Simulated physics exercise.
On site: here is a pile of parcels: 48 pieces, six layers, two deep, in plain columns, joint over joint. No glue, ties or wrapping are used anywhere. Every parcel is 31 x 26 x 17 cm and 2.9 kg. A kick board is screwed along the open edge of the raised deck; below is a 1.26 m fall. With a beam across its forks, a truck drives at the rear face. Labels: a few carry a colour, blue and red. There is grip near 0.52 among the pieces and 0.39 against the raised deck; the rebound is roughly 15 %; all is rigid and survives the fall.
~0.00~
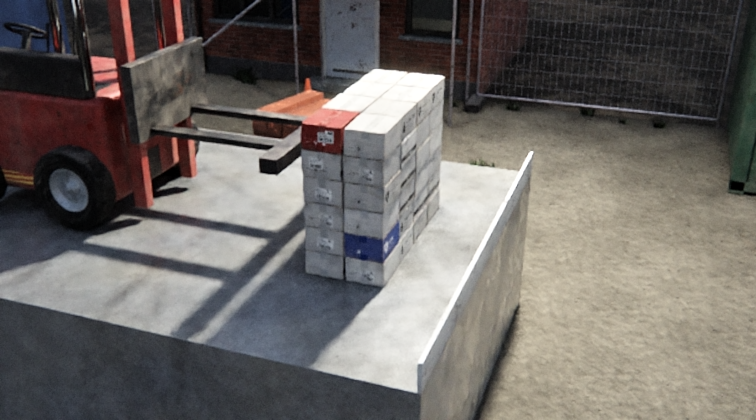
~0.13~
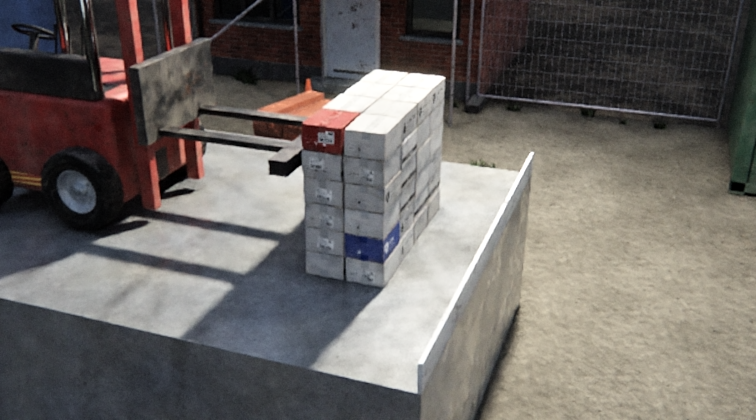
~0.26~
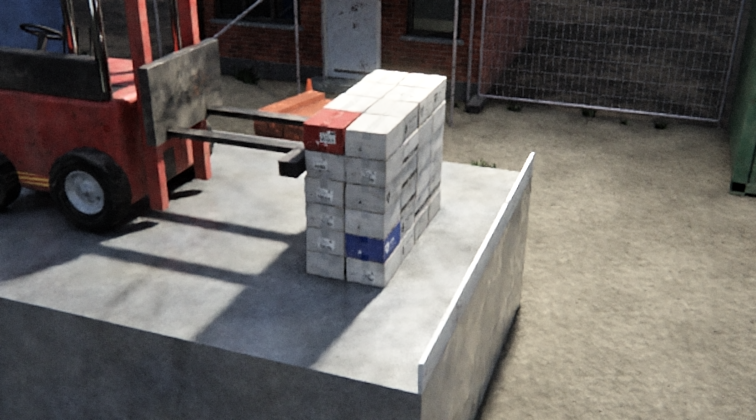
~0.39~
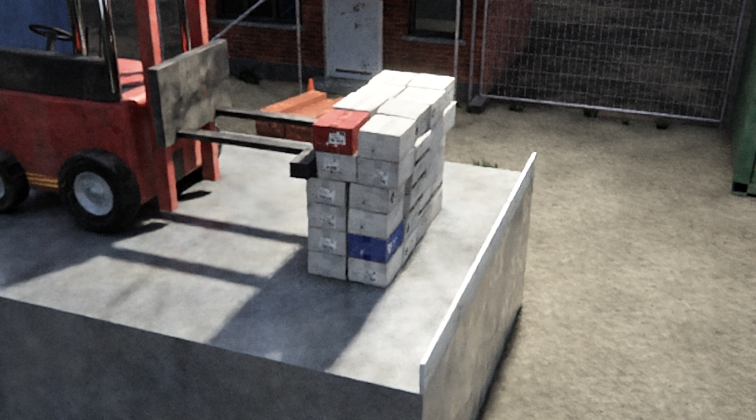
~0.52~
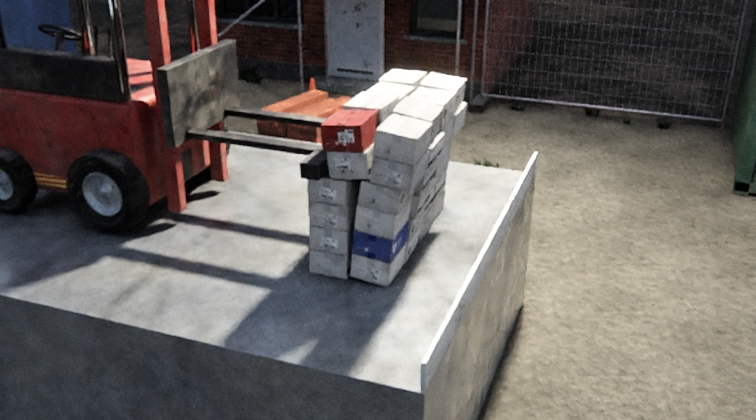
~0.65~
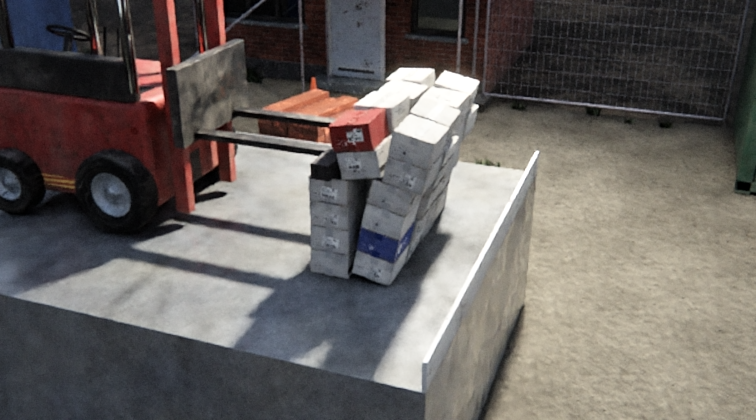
Red forklift driving a beam into a stack of pale boxes on a raised concrete deck, the upper boxes shifting and leaning right.
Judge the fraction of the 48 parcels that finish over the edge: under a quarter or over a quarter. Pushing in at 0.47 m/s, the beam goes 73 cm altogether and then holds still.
I would say upwards of a quarter of them end over the edge.
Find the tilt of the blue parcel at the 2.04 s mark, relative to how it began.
I'd estimate close to 90°.
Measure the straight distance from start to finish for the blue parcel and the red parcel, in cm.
Blue 40 cm, red 90 cm.
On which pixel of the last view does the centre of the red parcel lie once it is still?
About (430, 239).
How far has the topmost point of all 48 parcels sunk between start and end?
I make it close to 35 cm.
Around 0.98 s, none of the 48 parcels over the edge, 38 disturbed; blue parcel tipped 30°; red parcel tipped 11°.
Around 1.36 s, none of the 48 parcels over the edge, 37 disturbed; blue parcel on its side; red parcel tipped 42°, 32 cm lower.
Around 2.04 s, 14 of the 48 parcels over the edge; blue parcel on its side; red parcel 59 cm lower.
Finally (2.8 s), 17 of the 48 parcels over the edge; blue parcel on its side; red parcel 59 cm lower. That is 35 per cent. Seen by the last camera, middles, blue parcel near (432, 266), red parcel near (430, 239).
